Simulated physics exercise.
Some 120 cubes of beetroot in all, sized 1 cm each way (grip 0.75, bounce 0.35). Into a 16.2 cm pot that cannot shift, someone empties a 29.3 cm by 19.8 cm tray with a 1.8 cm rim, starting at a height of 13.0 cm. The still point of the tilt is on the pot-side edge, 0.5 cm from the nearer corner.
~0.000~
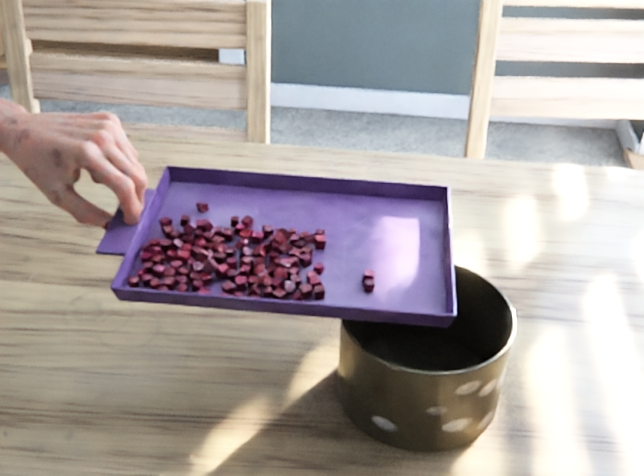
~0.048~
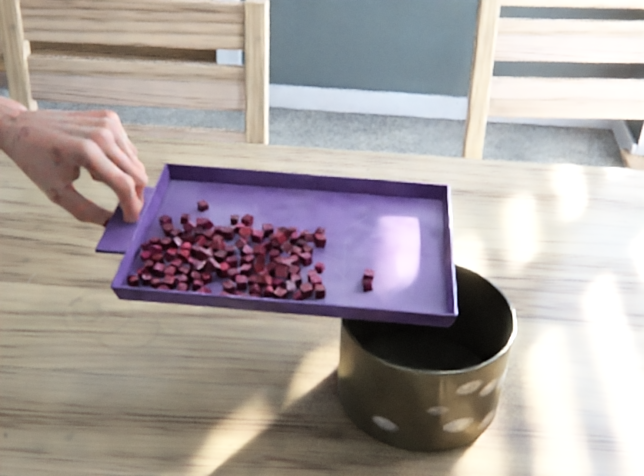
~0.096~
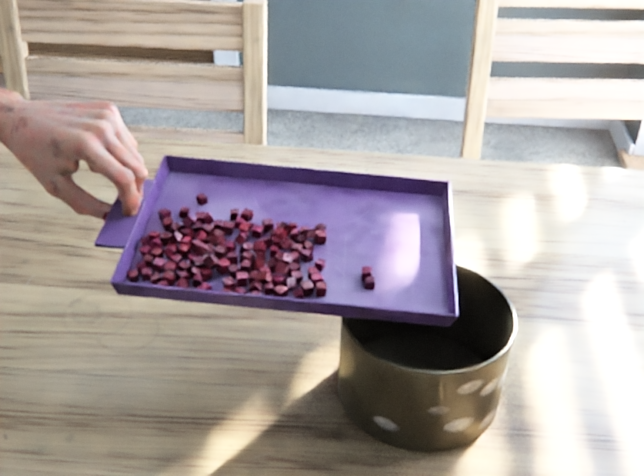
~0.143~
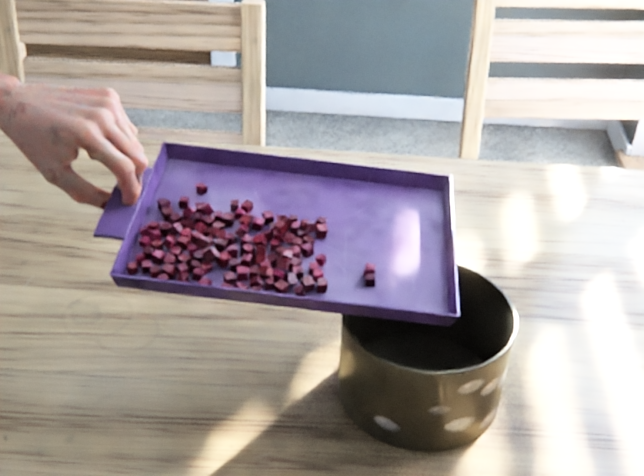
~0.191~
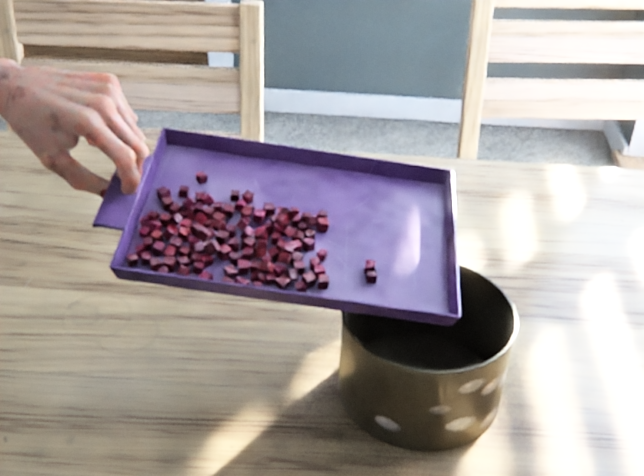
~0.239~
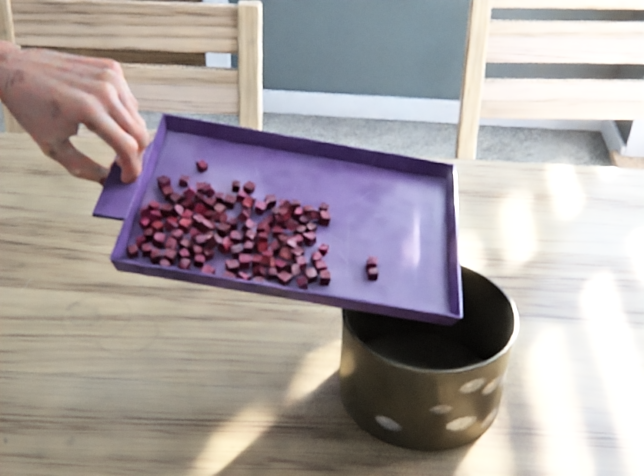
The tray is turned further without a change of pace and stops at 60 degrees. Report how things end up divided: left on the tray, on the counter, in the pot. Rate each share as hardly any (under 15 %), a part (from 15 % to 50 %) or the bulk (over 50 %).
Tray: The bulk; counter: A part; pot: Hardly any.
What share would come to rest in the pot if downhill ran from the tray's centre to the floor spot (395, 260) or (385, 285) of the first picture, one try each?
About 30 and 15 per cent.
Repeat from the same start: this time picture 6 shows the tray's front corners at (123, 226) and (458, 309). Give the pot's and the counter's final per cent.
Pot: 30, counter: 30.
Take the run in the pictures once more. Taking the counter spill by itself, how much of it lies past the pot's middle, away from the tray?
Around 90 in a hundred.
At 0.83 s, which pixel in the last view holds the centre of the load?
I reckon close to (324, 225).
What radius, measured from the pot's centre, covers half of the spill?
Roughly 20 centimetres.
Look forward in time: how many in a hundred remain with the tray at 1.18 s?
Around 75 percent.
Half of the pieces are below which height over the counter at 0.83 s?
Around 24 cm up.
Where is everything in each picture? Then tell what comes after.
The first frame shows tray tilt 0 degrees, front corners at (117, 285) and (450, 311); middle of the pieces at (231, 264); pot at (427, 311).
The second frame shows tray tilt 1 degrees, front corners at (117, 283) and (451, 311); middle of the pieces at (231, 263).
The third frame shows tray tilt 3 degrees, front corners at (117, 279) and (452, 311); middle of the pieces at (232, 259).
The fourth frame shows tray tilt 5 degrees, front corners at (117, 271) and (454, 312), lowest corner right front; middle of the pieces at (232, 252).
The fifth frame shows tray tilt 9 degrees, front corners at (117, 264) and (455, 312), lowest corner right front; middle of the pieces at (233, 245).
The sixth frame shows tray tilt 12 degrees, front corners at (117, 256) and (456, 312), lowest corner right front; middle of the pieces at (235, 238); pot at (429, 310). The tray's pace is about 65 degrees a second.
After 0.60 s, tilt 36 degrees; the tray holds 100 %, the pot 0 %.
After 0.83 s, tilt 51 degrees; the tray holds 100 %, the pot 0 %.
After 1.18 s, tilt 60 degrees; the tray holds 75 %, the pot 5 %.
In the end, at 2.6 s, tray 60 %, counter 30 %, pot 10 %.
